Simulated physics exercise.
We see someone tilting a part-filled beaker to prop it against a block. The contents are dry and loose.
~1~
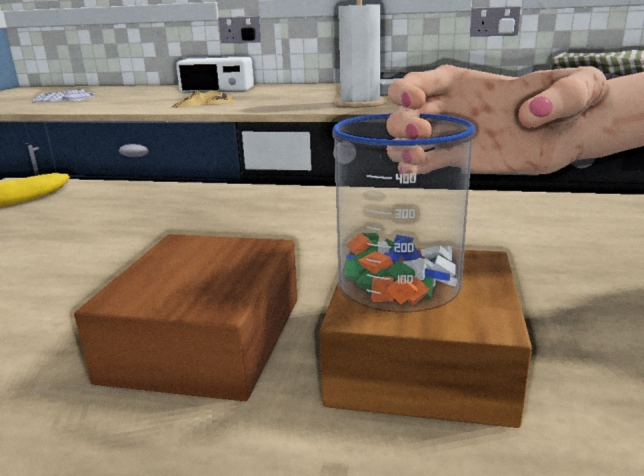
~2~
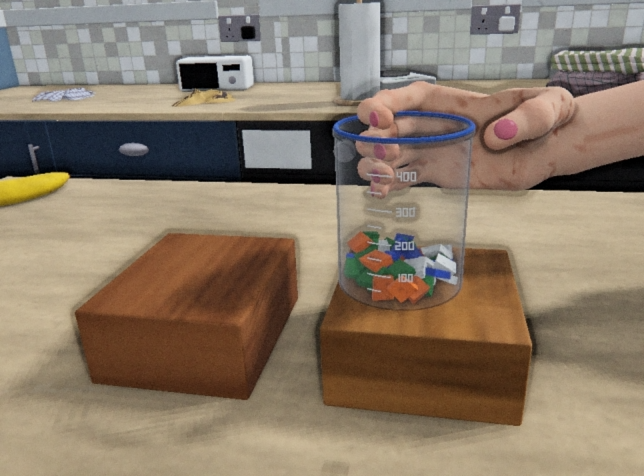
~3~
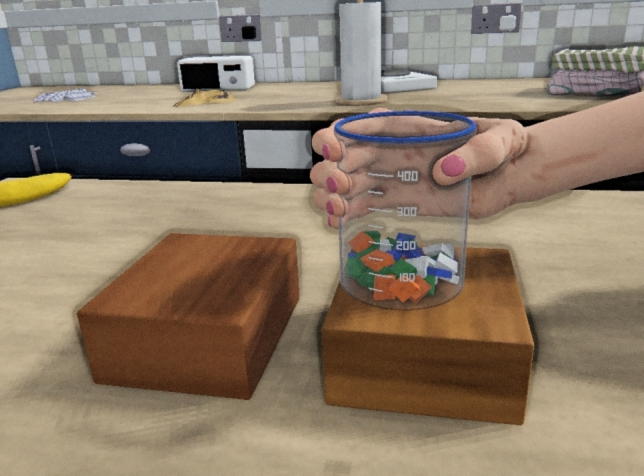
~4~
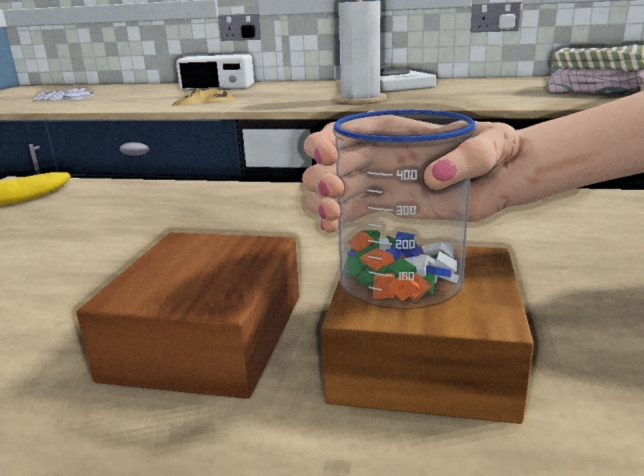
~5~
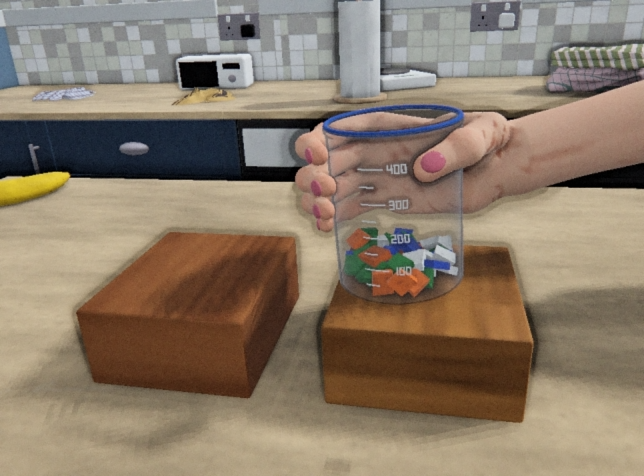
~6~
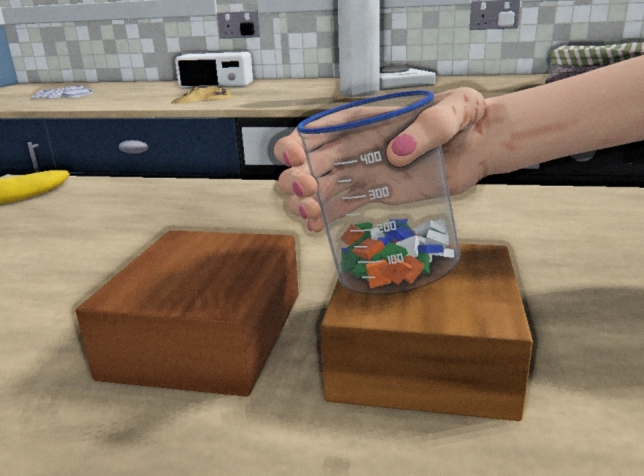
Clear beaker of colourful mosaic tiles standing on a wooden block, a hand gripping it from behind and tilting it slightly left.
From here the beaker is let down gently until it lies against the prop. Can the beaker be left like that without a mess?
The filling stays inside.
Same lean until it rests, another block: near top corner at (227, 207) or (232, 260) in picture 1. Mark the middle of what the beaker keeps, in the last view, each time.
Around (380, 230) in the first try, (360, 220) in the second.
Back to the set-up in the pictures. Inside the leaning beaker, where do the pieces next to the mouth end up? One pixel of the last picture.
Near (251, 253).
Then, 0.53 s later than the last frame, the beaker leans 53°; everything is still inside.
Then, 1.00 s later than the last frame, the beaker leans 87°; everything is still inside.
Then, 1.40 s later than the last frame, the beaker rests on the block at 90°; everything is still inside.
When it is over, the beaker rests on the block at 90°; everything is still inside.
